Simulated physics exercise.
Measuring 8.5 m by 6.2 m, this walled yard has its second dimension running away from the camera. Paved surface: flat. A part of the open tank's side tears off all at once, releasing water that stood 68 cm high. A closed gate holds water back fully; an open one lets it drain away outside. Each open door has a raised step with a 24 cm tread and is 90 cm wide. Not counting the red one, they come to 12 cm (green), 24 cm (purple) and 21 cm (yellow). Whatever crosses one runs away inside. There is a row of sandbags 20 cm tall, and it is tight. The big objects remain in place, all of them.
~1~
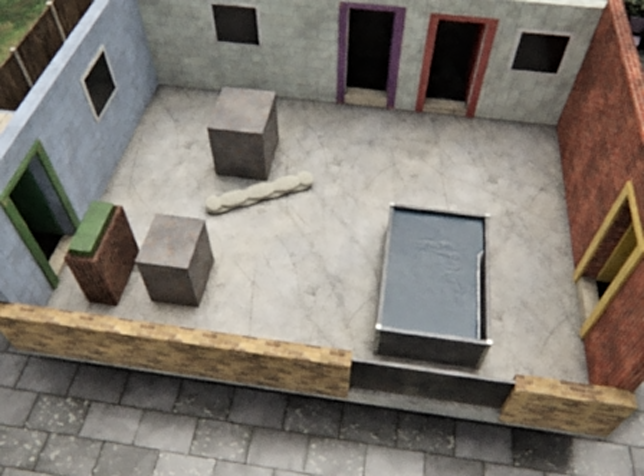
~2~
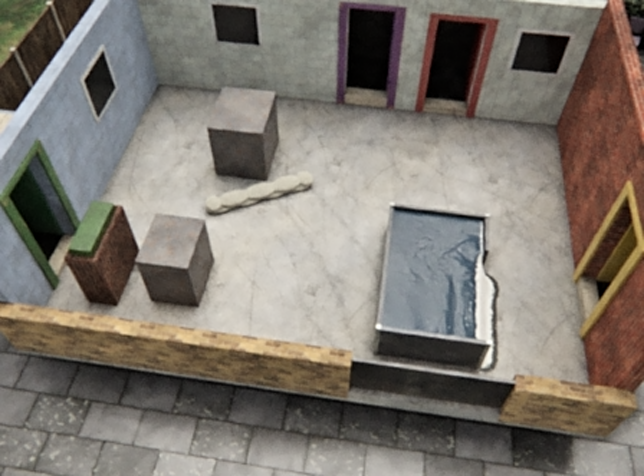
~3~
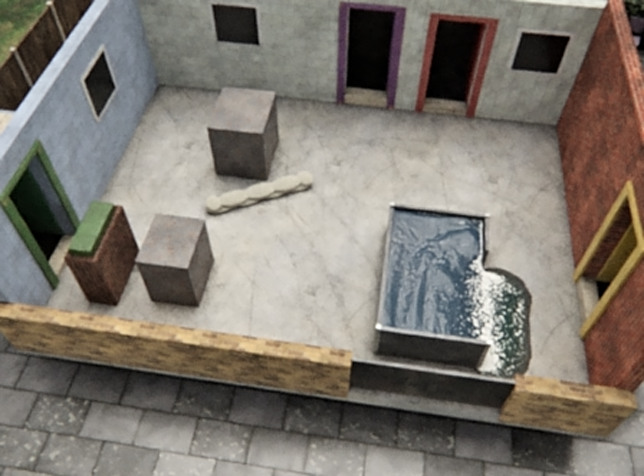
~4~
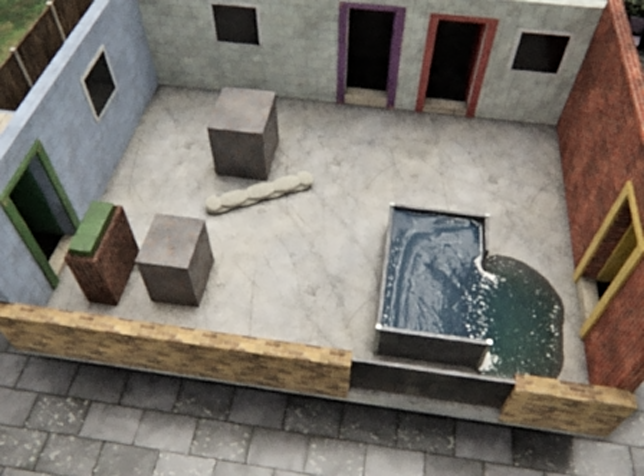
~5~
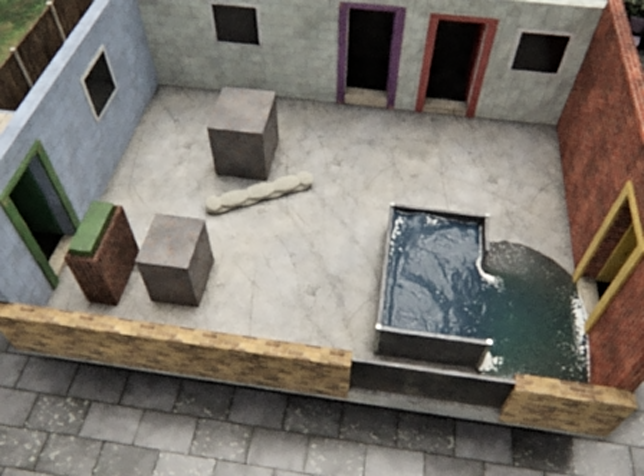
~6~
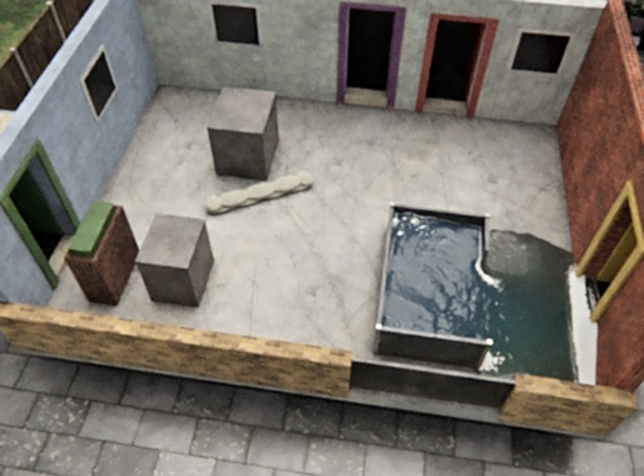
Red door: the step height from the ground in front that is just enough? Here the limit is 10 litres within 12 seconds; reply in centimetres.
10.5 cm.
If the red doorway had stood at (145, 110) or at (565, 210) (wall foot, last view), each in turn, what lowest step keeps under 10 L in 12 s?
Roughly 7.0 cm for the first and 5.5 cm for the second.
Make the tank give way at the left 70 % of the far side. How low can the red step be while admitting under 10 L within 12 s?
Then roughly 23 cm.
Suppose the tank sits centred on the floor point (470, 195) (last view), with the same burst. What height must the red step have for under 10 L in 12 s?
Roughly 5.5 cm is needed.
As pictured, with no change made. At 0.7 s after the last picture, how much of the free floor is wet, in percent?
Approximately 10 % of it.
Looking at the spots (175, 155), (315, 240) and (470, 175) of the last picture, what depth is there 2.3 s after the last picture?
Around 0 cm, 0 cm and 4 cm.
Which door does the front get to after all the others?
Last: Green.
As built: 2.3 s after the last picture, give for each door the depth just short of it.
Centimetres: Green = 0, purple = 0, yellow = 25, red = 0.
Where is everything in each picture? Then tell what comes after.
In the first picture, the open tank at (436, 271) is whole and still, 68 cm deep; the red door at (452, 74) is dry.
In the second picture, the front is at (493, 360), 0.2 m from the gap at (479, 312); 0.3 m2 of floor is wet, 68 cm left at the back.
In the third picture, the gap is at (478, 313), the front 0.8 m out at (525, 308); the back of the open tank holds 67 cm.
In the fourth picture, water pours out at (478, 313) and has run 1.3 m, to (559, 309); about 9 cm deep outside, 60 cm at the back.
In the fifth picture, water pours out at (478, 314) and has run 1.6 m, to (575, 287); about 8 cm deep outside, 59 cm at the back.
In the sixth picture, the front is at (597, 323), 1.8 m from the gap at (478, 313); 4.5 m2 of floor is wet, 56 cm left at the back; the red door at (452, 74), 4.9 m from the gap, is still 3.6 m from the nearest water.
Then, 0.7 s after the last picture water covers 10 % of the floor, deepest (60 cm) near (591, 412); it has not reached the red door.
Then, 2.3 s after the last picture water covers 30 % of the floor, deepest (26 cm) near (591, 412); it has not reached the red door.
Then, 11.3 s after the last picture water covers 95 % of the floor, deepest (9 cm) near (153, 96); 5 cm at the red door, 0 litres in over its 17 cm step.
At the red door as built, the water peaked near 17 cm, 3.3 s after the last picture.
With a step of 9.5 cm, 16 litres would have come in within the 12 s; with 13 cm, 3 litres. So under 10 litres takes about 10.5 cm.
